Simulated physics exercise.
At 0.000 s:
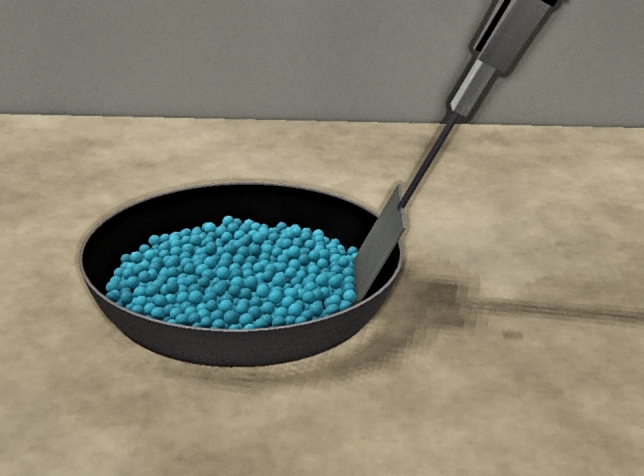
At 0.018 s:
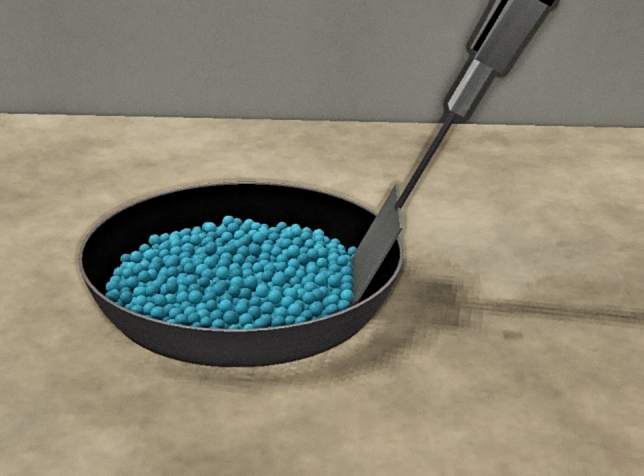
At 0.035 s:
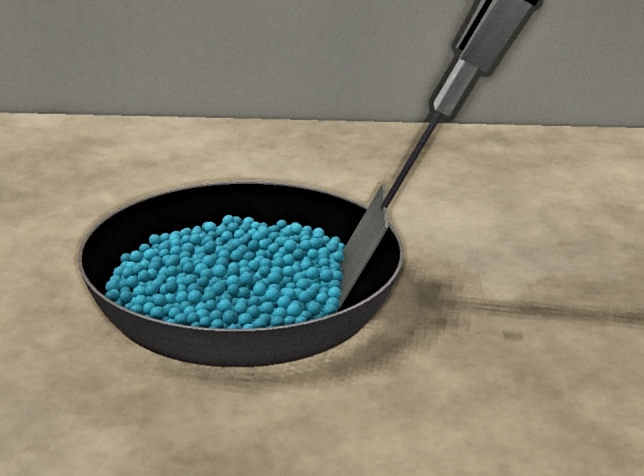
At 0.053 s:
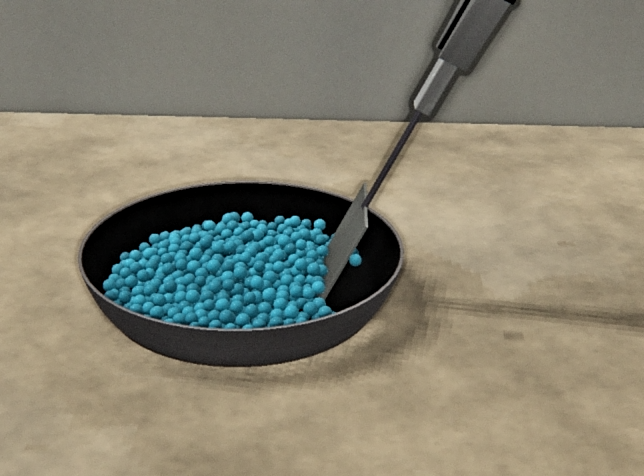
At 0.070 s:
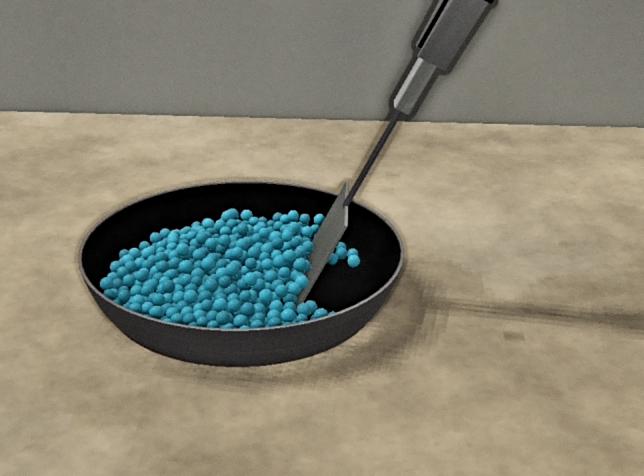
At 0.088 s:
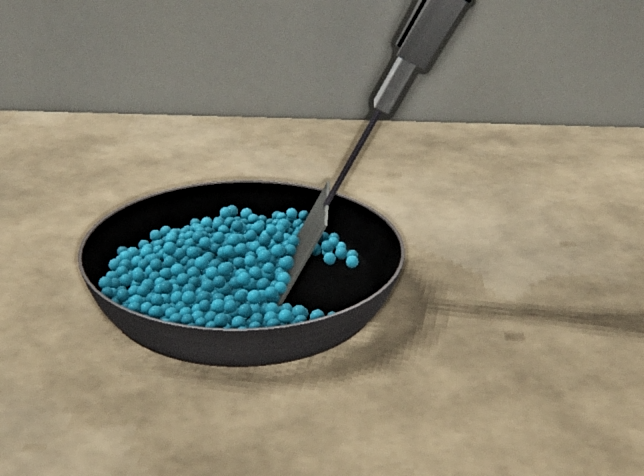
A turner moves left through the blue beads in a black frying pan, pushing them together.
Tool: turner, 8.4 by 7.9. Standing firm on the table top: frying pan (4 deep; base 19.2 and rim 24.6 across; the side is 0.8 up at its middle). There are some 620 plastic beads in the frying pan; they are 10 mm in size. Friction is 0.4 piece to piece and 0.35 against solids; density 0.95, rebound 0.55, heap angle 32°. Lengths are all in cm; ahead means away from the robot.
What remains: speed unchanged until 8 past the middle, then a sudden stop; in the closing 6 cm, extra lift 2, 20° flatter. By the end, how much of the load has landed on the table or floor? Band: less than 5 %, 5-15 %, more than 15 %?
5-15 %.
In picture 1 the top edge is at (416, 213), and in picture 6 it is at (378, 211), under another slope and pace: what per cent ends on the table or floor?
Some 0 percent ends up on the table or floor.
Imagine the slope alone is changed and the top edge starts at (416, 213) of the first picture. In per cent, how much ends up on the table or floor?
Some 5 per cent.
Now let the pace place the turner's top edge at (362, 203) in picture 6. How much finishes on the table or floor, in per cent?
My guess is around 0 percent.
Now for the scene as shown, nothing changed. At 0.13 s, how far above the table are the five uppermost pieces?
Height: Some 5 cm.
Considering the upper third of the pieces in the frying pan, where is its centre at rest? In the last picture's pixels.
The middle lies somewhere around (133, 257).
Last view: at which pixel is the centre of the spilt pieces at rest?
I'd point to somewhere close to (5, 289).
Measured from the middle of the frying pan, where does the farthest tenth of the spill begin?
Some 30 cm from the centre.
By 0.13 s, sloping 64°, highest piece 5 above the table; 624 in the frying pan.
By 0.17 s, sloping 56°, highest piece 6 above the table; 624 in the frying pan.
By 0.40 s, sloping 44°, highest piece 5 above the table; 566 in the frying pan, 56 on the table or floor, 2 on the blade or in flight.
By 1.45 s, sloping 44°, highest piece 5 above the table; 566 in the frying pan, 58 on the table or floor.
Final count, 566 in the frying pan, 58 on the table or floor. That is 9 % on the table or floor.
